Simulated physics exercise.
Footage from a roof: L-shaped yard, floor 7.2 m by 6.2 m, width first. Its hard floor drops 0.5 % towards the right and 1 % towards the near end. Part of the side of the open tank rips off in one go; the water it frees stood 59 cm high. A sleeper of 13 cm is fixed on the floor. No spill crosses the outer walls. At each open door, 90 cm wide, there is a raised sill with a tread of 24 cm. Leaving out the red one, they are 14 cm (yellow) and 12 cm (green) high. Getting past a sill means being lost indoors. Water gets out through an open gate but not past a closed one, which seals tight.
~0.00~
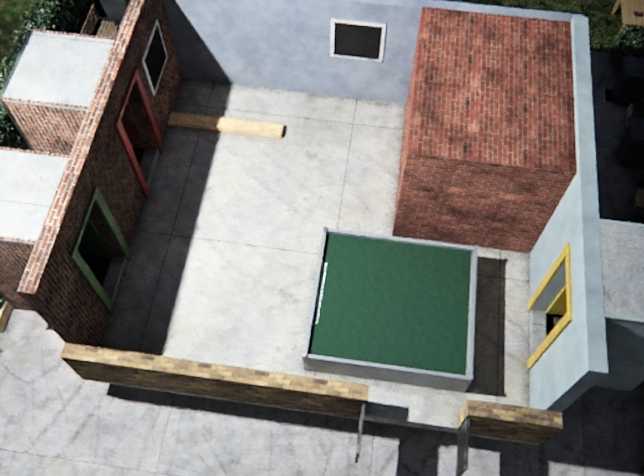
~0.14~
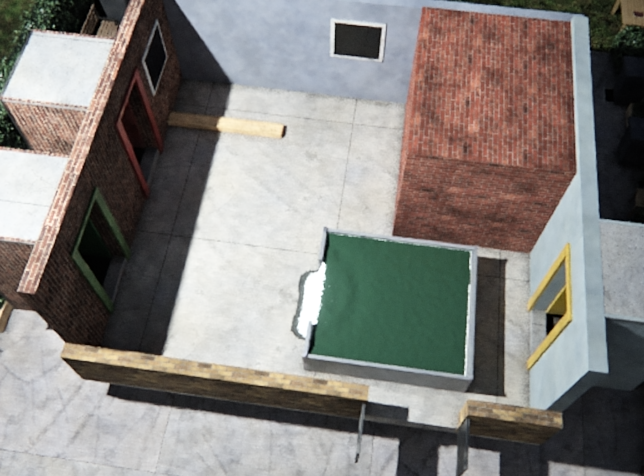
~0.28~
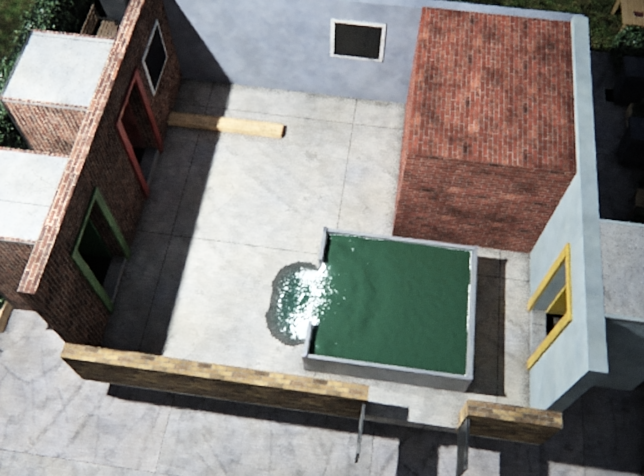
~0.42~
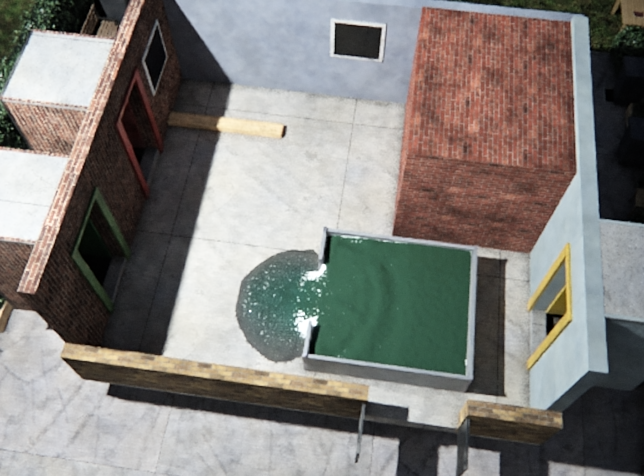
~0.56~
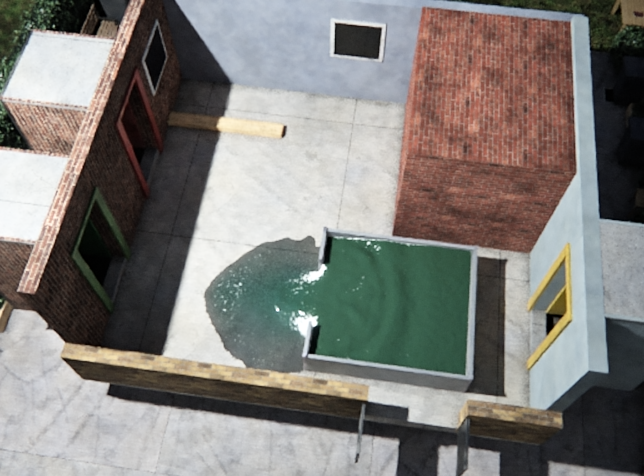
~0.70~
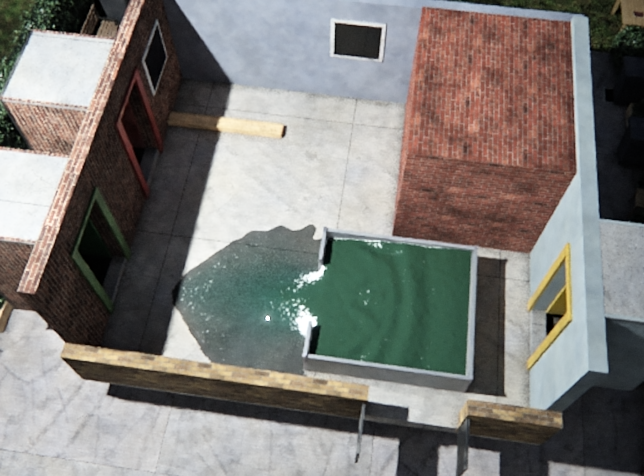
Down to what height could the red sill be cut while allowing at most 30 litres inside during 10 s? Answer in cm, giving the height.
It could go down to about 11 cm.
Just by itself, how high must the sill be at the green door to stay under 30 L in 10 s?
For green: Close to 20 cm.
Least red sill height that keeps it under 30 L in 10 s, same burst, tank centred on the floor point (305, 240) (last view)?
19 cm or thereabouts.
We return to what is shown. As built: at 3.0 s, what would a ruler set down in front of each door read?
In cm: Yellow 0, red 14, green 27.
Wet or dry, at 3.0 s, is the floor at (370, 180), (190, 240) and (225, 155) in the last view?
Point by point: Bone dry, then soaked, then soaked.
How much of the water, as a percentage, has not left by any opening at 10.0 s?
About 92 per cent.
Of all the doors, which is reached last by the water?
I'd go with the yellow door.
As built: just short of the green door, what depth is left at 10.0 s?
Lab note: Depth approx. 12.5 cm.
After 1.4 s water covers 35 % of the floor, deepest (36 cm) near (312, 309); it has not reached the red door.
After 3.0 s water covers 50 % of the floor, deepest (30 cm) near (97, 361); 14 cm at the red door, 0 litres in over its 18 cm sill.
After 10.0 s water covers 90 % of the floor, deepest (16 cm) near (385, 219); 10 cm at the red door, 0 litres in over its 18 cm sill.
At the red door as built, the water arrived by 2.0 s and peaked near 16 cm at 7.4 s.
Run again over the same 10 s with other heights there, 67 litres in over 9 cm, 15 litres over 12.5 cm. The limit of 30 litres is kept from about 11 cm up.
